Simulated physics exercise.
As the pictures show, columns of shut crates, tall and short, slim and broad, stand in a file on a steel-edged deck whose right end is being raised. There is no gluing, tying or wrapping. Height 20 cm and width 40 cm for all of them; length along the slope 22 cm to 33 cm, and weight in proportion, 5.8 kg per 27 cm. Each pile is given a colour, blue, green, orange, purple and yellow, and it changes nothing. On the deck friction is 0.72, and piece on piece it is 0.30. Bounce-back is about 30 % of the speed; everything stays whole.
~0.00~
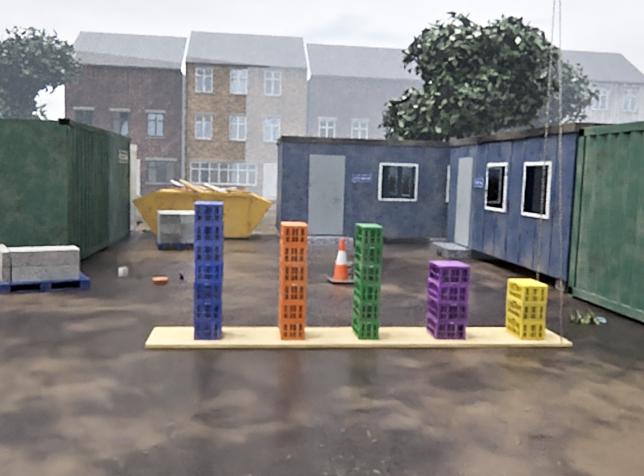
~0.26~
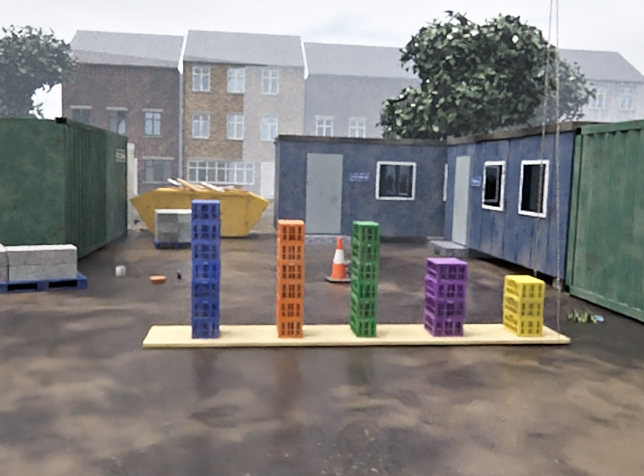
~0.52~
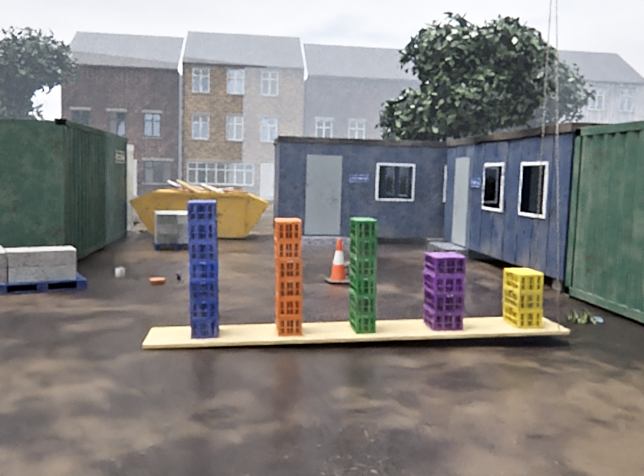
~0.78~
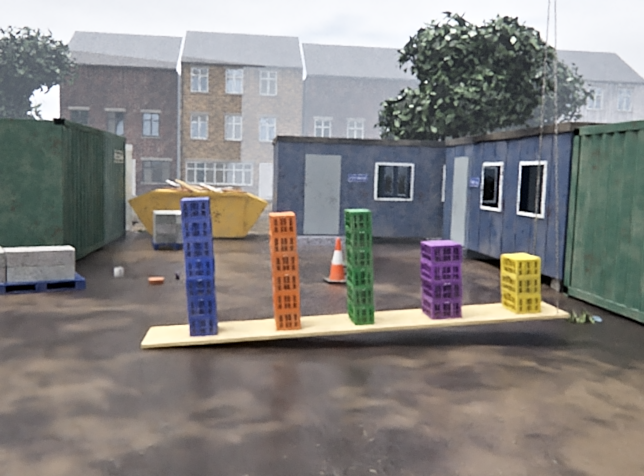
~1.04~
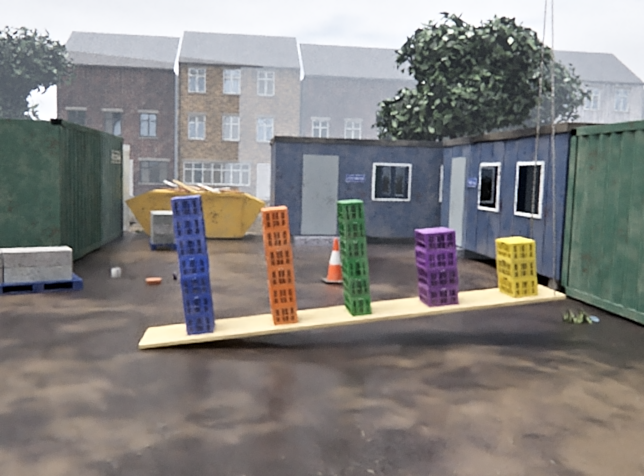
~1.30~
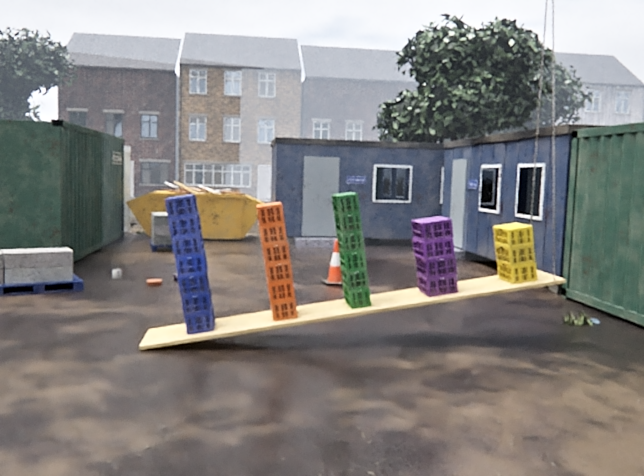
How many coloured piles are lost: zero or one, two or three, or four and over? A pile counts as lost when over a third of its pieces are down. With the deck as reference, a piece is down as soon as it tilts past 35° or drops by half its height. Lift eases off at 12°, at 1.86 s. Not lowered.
Two or three.
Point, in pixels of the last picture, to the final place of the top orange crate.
Near pixel (79, 331).
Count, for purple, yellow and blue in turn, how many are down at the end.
Purple 0, yellow 0, blue 7.
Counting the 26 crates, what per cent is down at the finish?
75 %.
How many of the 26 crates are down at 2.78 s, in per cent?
75 per cent by then.
After 2.24 s, slope 12°; none of the 26 crates down, 19 disturbed; top green crate 22° from how it stood; top blue crate 11° from how it stood.
After 2.78 s, slope 12°; 19 of the 26 crates down; top blue crate 57° from how it stood, 63 cm lower; top orange crate 46° from how it stood, 34 cm lower.
In the end (4.1 s), slope 12°; 19 of the 26 crates down; top blue crate on its side; top orange crate on its side. Wrecked, blue, green and orange. From the last view, middles, top blue crate near (11, 329), top orange crate near (79, 331).
